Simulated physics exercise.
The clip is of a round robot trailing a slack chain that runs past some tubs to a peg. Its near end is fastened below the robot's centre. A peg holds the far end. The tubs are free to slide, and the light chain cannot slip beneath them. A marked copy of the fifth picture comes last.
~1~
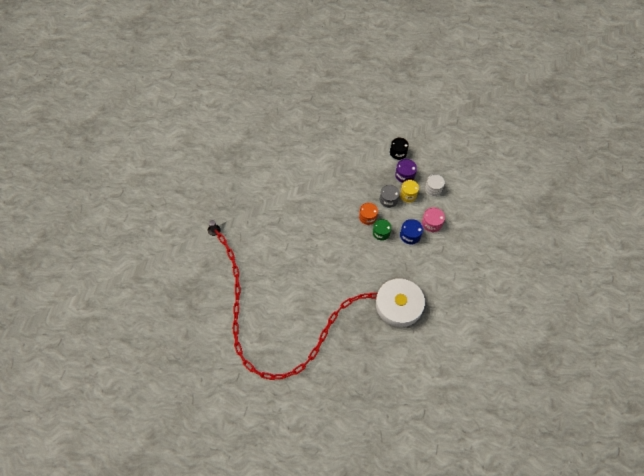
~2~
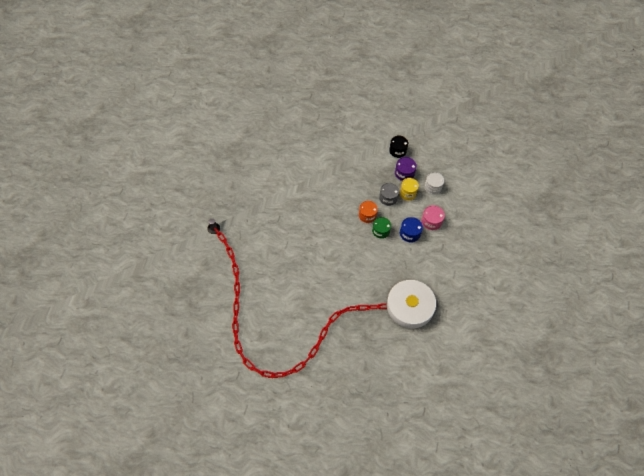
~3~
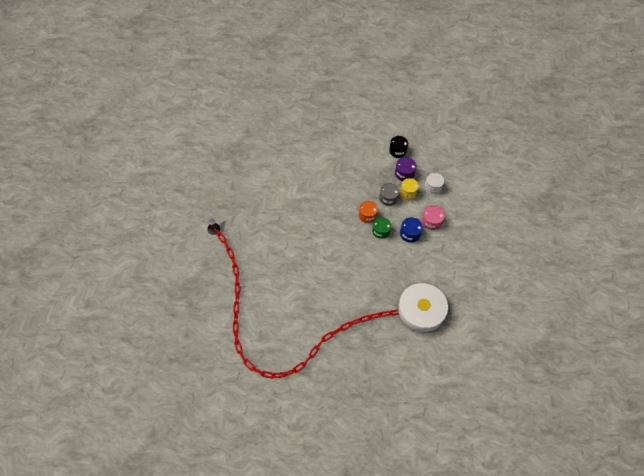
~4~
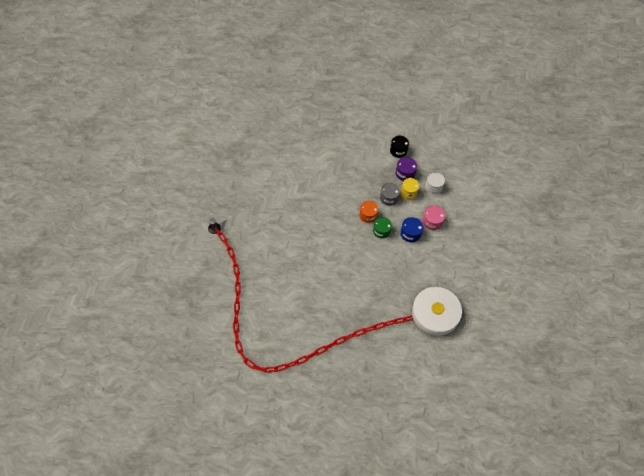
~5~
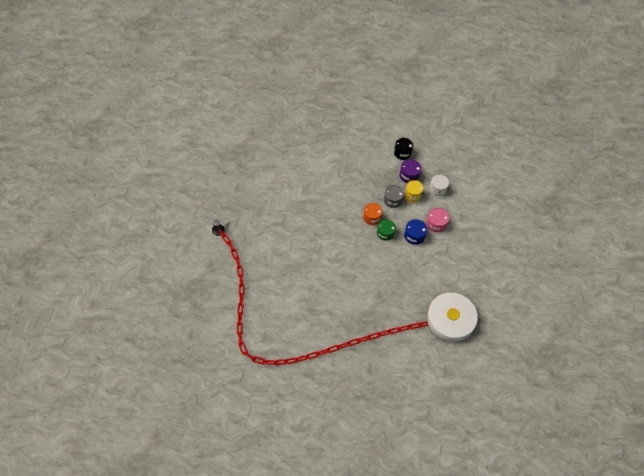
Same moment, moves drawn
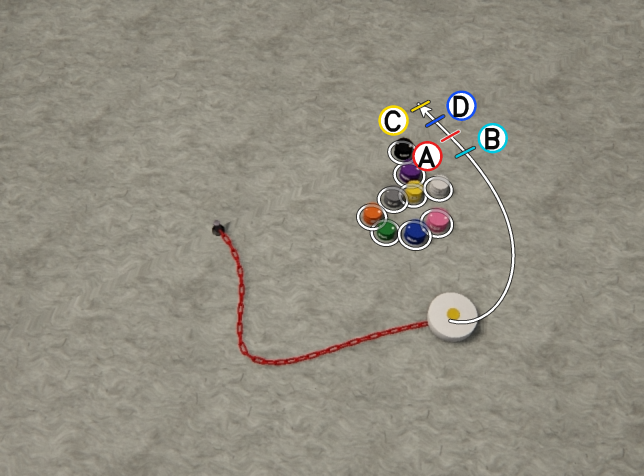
A round white robot with a yellow centre slides steadily right and slightly down across a mottled grey floor, trailing a red chain pegged at its far end. The chain's deep curve draws out into a longer, straighter slant behind it, while the cluster of small coloured tubs above stays undisturbed.
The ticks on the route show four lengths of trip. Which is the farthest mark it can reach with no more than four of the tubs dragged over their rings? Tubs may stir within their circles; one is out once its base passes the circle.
At A, and not beyond.
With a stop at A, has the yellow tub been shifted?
By then, no.
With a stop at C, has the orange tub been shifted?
Yes.
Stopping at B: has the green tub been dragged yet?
No.
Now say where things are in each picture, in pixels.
The first picture shows yellow tub (409, 191); grey tub (389, 196); white tub (435, 185).
The second picture shows robot (411, 305); black tub (399, 147).
The third picture shows robot (423, 308); green tub (382, 228).
The fourth picture shows robot (436, 312); blue tub (412, 230).
The fifth picture shows robot (452, 318); purple tub (410, 171); yellow tub (414, 192); grey tub (394, 197).
On the copy, A at (450, 136); B at (465, 152); C at (420, 106); D at (435, 121); the route from (450, 321) via (504, 211) to (419, 104).
On A. First, robot (515, 266).
Then, robot (495, 186).
Finally, robot (452, 132); pink tub (422, 207); green tub (386, 227); blue tub (407, 218); two over the rings.
By contrast, B is within the limit but short; C has eight over the rings; D has six over the rings.
